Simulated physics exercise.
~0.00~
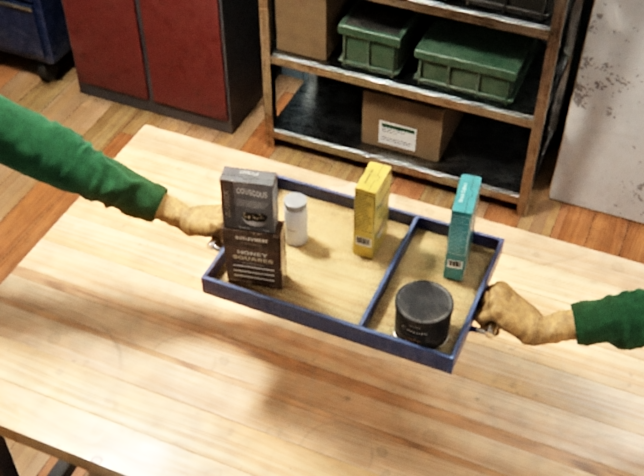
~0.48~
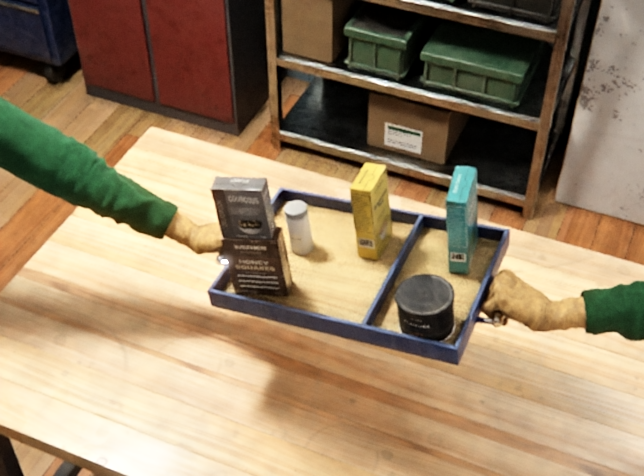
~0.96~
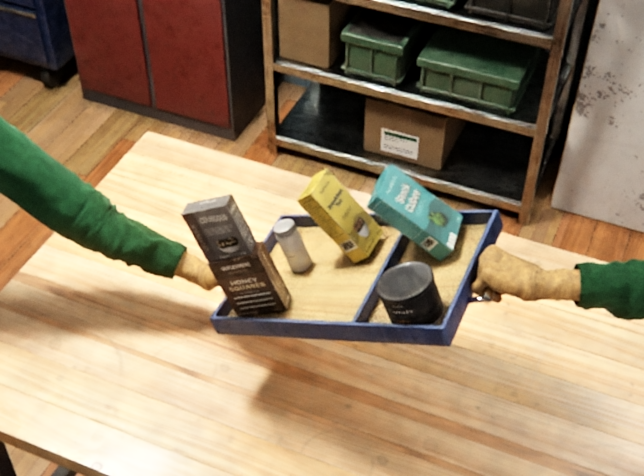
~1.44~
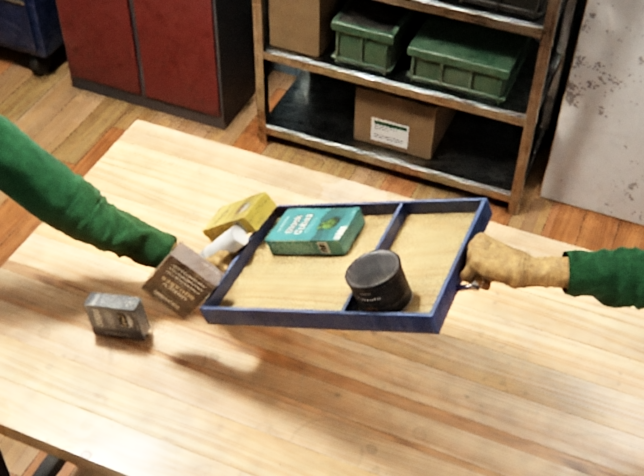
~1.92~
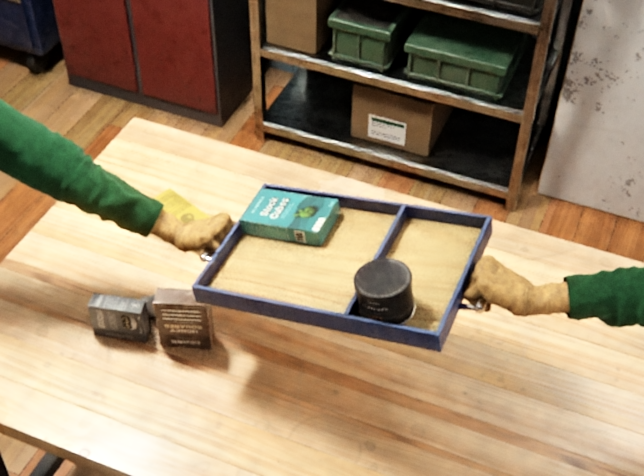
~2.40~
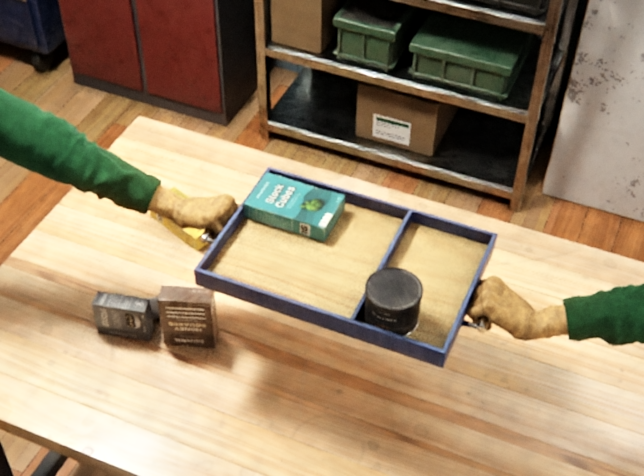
In a workshop with red cabinets and a loaded shelf behind, seen from above, two gloved hands in green sleeves hold a blue-rimmed tray over a wooden table. A grey carton on a brown packet and a white shaker stand at left, with yellow and turquoise packets behind and a black tub at front right. The tray tips left edge down, and the packets, carton and shaker lean over. All but the turquoise packet and tub go off the left side. The hands level the tray, the turquoise packet lying flat and the tub upright.
